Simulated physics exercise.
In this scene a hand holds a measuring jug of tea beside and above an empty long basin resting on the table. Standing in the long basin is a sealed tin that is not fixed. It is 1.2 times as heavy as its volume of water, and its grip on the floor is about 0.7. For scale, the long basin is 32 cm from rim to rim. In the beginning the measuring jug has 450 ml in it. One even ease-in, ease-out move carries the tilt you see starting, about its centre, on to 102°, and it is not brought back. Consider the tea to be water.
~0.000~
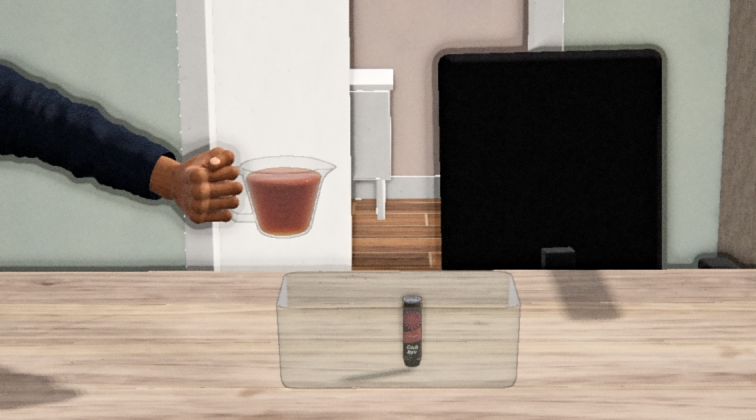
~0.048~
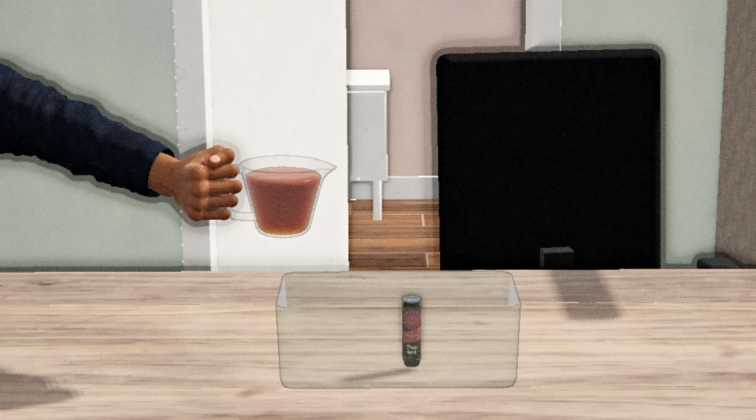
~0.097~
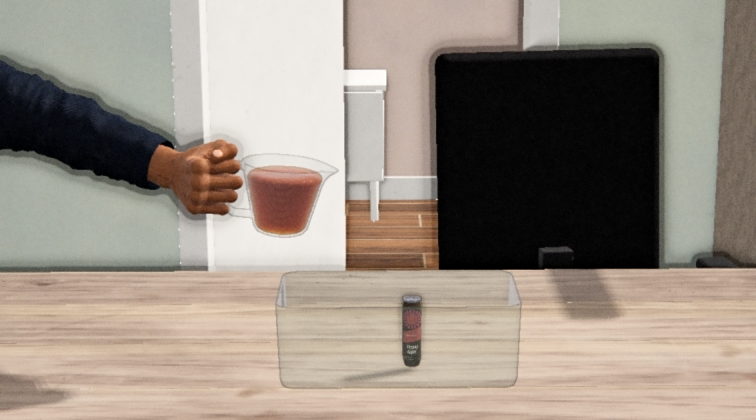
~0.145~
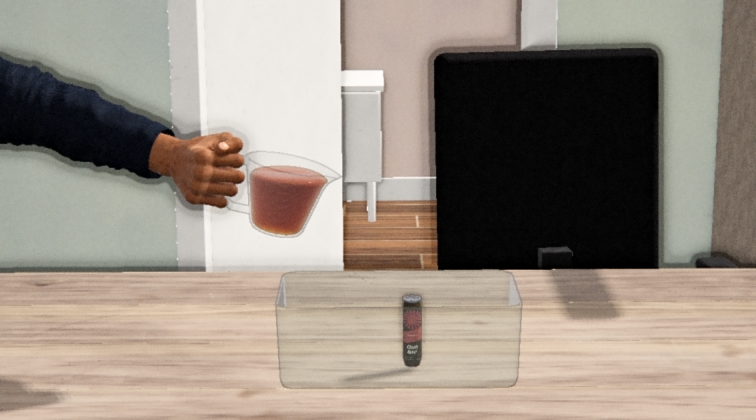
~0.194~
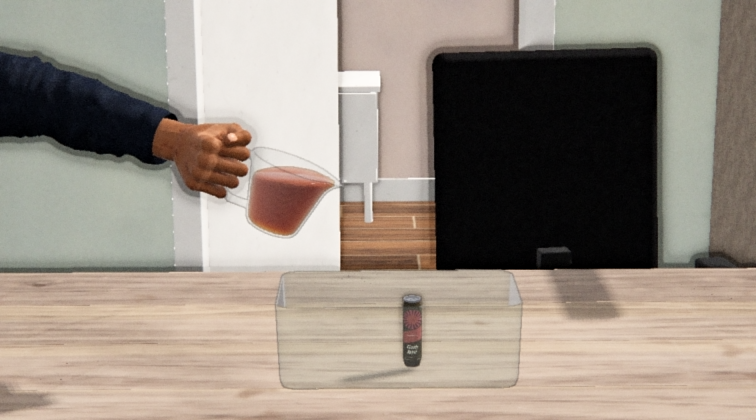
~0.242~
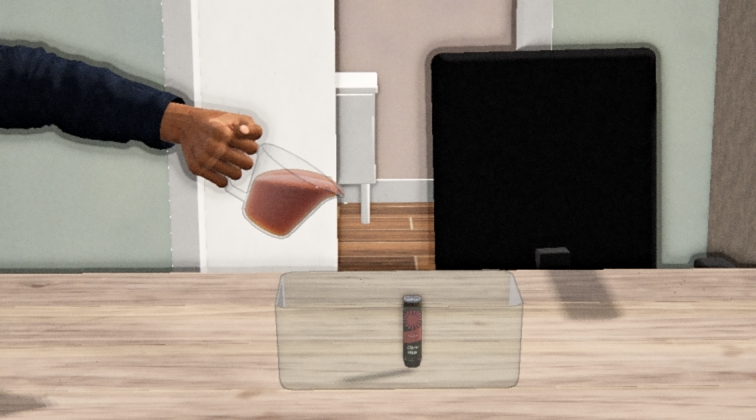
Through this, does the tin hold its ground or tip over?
It ends up erect.
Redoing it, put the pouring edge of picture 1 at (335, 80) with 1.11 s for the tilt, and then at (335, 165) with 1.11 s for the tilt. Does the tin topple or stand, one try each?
The tin overturns the first time and stays vertical the second time.
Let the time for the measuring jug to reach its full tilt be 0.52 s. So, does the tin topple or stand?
Holds steady.
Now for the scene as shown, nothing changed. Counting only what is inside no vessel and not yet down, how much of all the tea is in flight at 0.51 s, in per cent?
Estimate: Some 28 % of the total.
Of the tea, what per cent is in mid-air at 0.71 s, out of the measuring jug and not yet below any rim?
Roughly 6 %.
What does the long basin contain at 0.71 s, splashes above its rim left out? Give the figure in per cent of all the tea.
The share is close to 90 percent.
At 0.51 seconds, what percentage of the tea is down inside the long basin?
Near 36 in a hundred.
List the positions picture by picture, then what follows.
It leans 0°; its right rim is at (337, 166); the tea meets the walls at (246, 175) and (323, 174); the long basin's rim runs from (281, 291) to (516, 290); the tin's top is at (412, 302), in the first picture.
It leans 1°; its right rim is at (337, 167); the tea meets the walls at (245, 174) and (323, 174), in the second picture.
It leans 6°; its right rim is at (339, 170); the tea meets the walls at (248, 172) and (324, 175), in the third picture.
It leans 12°; its right rim is at (342, 176); the tea meets the walls at (250, 171) and (328, 177), in the fourth picture.
It leans 21°; its right rim is at (344, 185); the tea meets the walls at (253, 173) and (335, 179), in the fifth picture.
It leans 32°; its right rim is at (345, 196); the tea meets the walls at (252, 180) and (339, 187); 2 per cent is over the edge, in the sixth picture.
Then, 0.51 s in, the tilt is 92° and 36 per cent is still to pour; the tin stands where it began.
Then, 0.71 s in, the tilt is 102° and 3 per cent is still to pour; the tin stands where it began.
Then, 0.92 s in, the tilt is 102° and 0 per cent is still to pour; the tin stands where it began.
Then, 1.14 s in, the tilt is 102° and 0 per cent is still to pour; the tin stands where it began.
Finally, the tin stands where it began.
